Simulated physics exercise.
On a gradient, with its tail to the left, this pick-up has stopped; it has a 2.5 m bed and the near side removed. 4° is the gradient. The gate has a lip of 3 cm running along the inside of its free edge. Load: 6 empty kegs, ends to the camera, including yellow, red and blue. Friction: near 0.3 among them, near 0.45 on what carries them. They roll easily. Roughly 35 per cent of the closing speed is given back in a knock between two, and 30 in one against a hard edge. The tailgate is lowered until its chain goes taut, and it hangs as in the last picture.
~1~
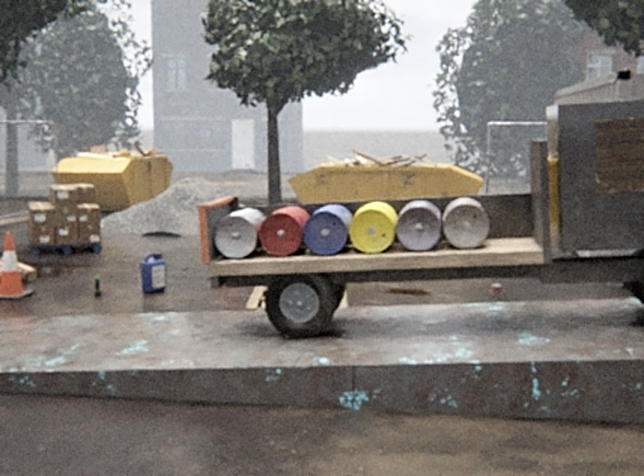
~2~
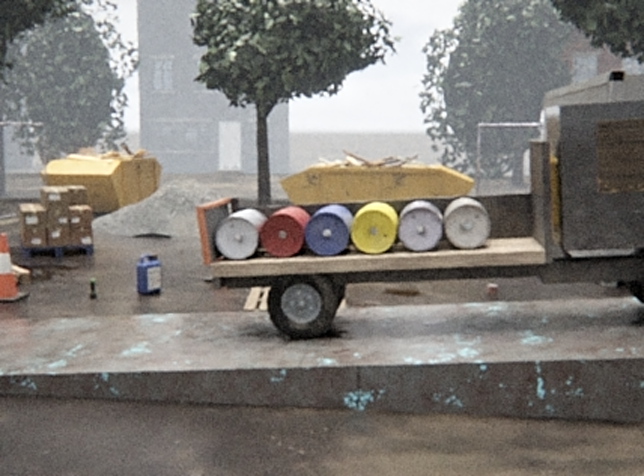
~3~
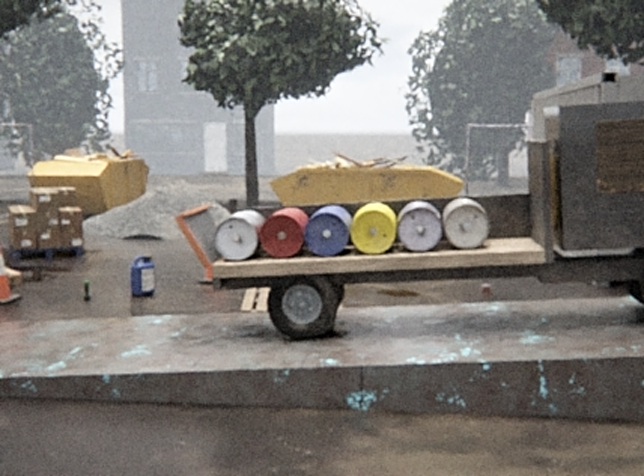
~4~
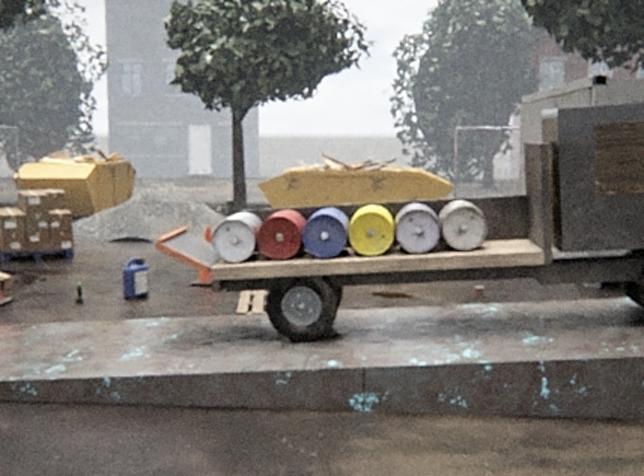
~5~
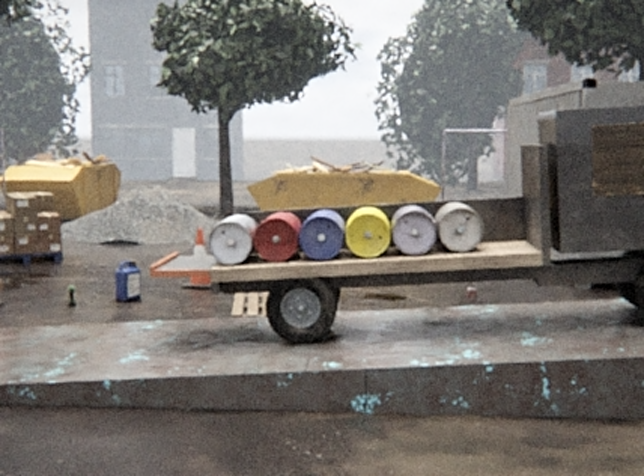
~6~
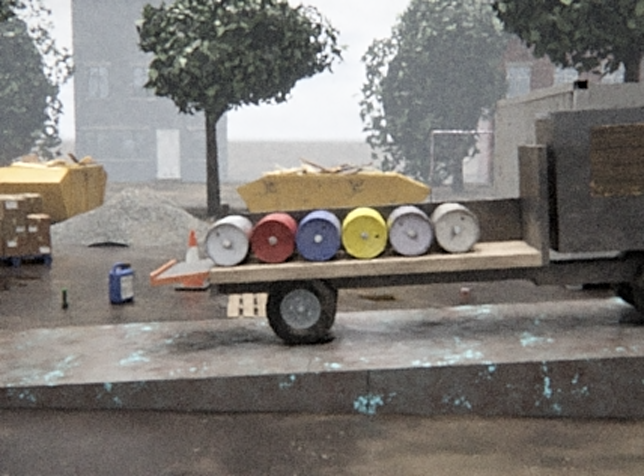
At the start, six drums, including red, blue and yellow ones, lie in a row on a parked truck's flat bed, its orange tailgate upright at the left. The tailgate swings down and outward to slightly below level, while the drums shift slightly left and the background slides left.
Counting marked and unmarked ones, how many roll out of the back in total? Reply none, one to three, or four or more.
Reply: Four or more.
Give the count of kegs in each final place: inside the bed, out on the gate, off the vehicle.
Final counts, in the order asked: 0, 0, 6.
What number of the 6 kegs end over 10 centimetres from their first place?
6.
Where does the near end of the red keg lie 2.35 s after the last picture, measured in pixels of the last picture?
(129, 270), roughly.
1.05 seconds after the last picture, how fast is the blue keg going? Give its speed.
Speed: Around 0.4 m/s.
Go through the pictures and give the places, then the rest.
Yellow at (372, 231), red at (280, 235), blue at (325, 233); gate 86° above level, tip at (202, 207); 6 of the 6 make up the bottom layer on the bed, in the first frame.
Yellow at (373, 231), red at (281, 236), blue at (327, 233); gate 83° above level, tip at (200, 209), in the second frame.
Yellow at (373, 232), red at (281, 236), blue at (327, 234); gate 59° above level, tip at (179, 219), in the third frame.
Yellow at (371, 233), red at (279, 238), blue at (325, 236); gate 25° above level, tip at (158, 245), in the fourth frame.
Yellow at (368, 235), red at (276, 240), blue at (322, 238); gate 1° below level, tip at (153, 274), in the fifth frame.
Yellow at (365, 236), red at (272, 242), blue at (318, 239); gate 9° below level, tip at (154, 282), in the sixth frame.
Then, 1.0 s after the last picture, yellow is on the bed, 90 cm short of the hinge, rolling left; red is on the bed, 15 cm short of the hinge, rolling left; blue is on the bed, 55 cm short of the hinge, rolling left; 0 gone off the back.
Then, 2.3 s after the last picture, yellow is on the bed, 10 cm short of the hinge, rolling left; red is dropping off the gate; blue is on the gate, 25 cm past the hinge, rolling left; 2 gone off the back.
Then, 3.9 s after the last picture, yellow is off the vehicle; red is out on the ground; blue is off the vehicle; 6 gone off the back.
At rest (5.9 s after the last picture), yellow is out on the ground; red is out on the ground; blue is off the vehicle; 6 gone off the back.
